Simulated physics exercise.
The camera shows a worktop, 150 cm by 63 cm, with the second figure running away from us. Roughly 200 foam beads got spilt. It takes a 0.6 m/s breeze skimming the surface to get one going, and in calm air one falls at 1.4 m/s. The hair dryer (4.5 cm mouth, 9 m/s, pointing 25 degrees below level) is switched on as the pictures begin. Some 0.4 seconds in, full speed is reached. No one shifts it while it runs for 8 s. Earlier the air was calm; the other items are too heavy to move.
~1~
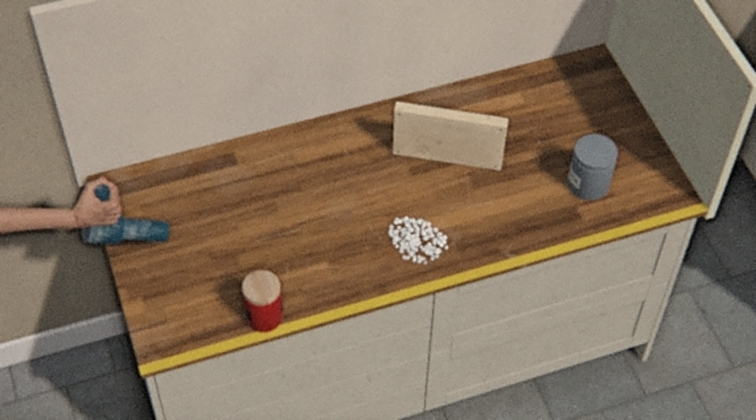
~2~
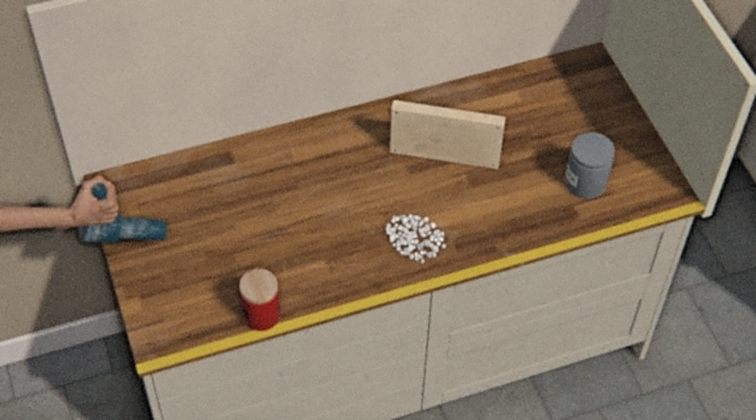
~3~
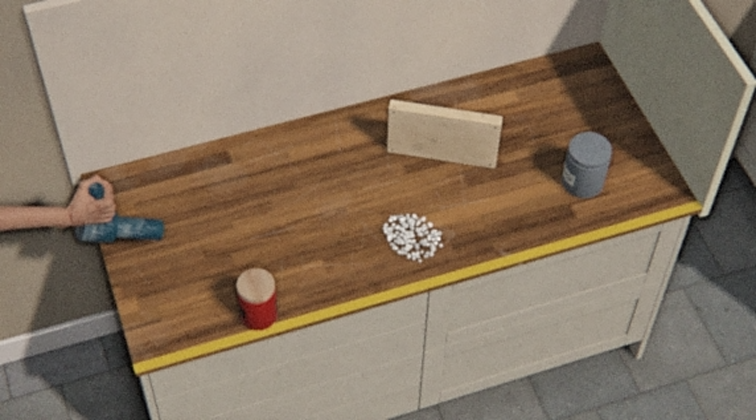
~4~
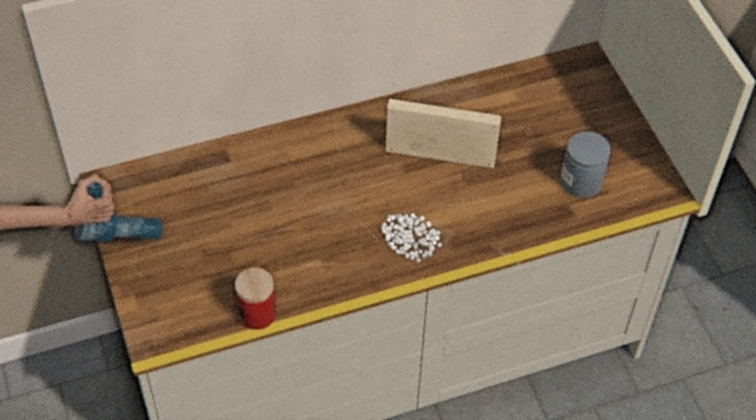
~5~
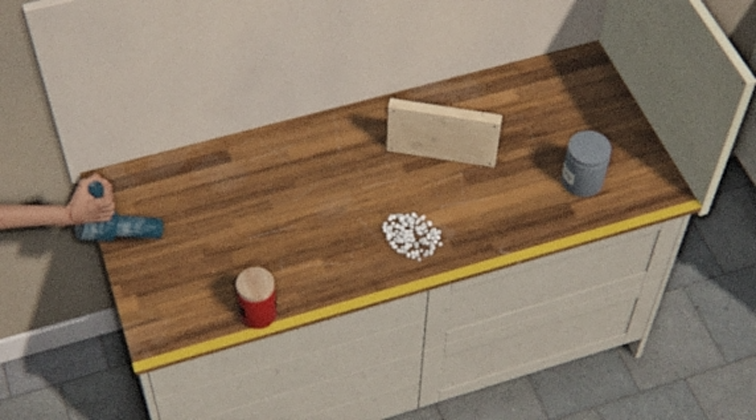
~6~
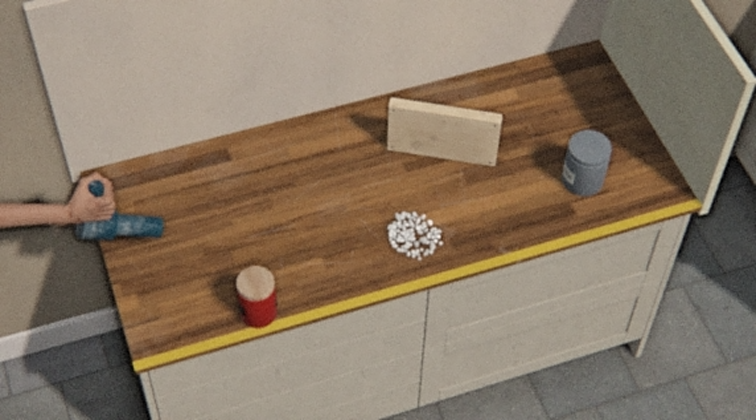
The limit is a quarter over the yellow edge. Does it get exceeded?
The quarter mark is passed.
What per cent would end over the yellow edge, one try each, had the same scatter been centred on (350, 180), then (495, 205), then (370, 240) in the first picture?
Try by try: About 30 per cent, 70 per cent and 100 per cent.
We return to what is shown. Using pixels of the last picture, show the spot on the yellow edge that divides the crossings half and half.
Near (562, 247).
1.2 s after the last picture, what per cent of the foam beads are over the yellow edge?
90 per cent, roughly.
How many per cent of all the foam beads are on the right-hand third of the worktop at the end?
Share at the end: Close to 2 %.
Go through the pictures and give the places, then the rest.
In the first picture, the middle of the foam beads is near (418, 239), none has stirred yet and the mouth of the hair dryer is at (166, 232).
In the second picture, the middle of the foam beads is near (415, 236), none has stirred yet and the yellow edge is centred on (436, 288).
In the third picture, the middle of the foam beads is near (411, 236), none has stirred yet, the top of a board is at (446, 112) and the top of a jar is at (256, 284).
In the fourth picture, the middle of the foam beads is near (410, 237) and none has stirred yet.
In the fifth picture, the middle of the foam beads is near (411, 236) and none has stirred yet.
In the sixth picture, the middle of the foam beads is near (413, 235) and about 1 % have left their places.
Then, 1.2 s after the last picture, 8 % are on the move or not yet settled, 94 % are over the yellow edge.
Then, 2.2 s after the last picture, 4 % are on the move or not yet settled, 96 % are over the yellow edge.
Then, 4.0 s after the last picture, 3 % are on the move or not yet settled, 97 % are over the yellow edge.
Then, 7.6 s after the last picture, at the end, 98 % are over the yellow edge.
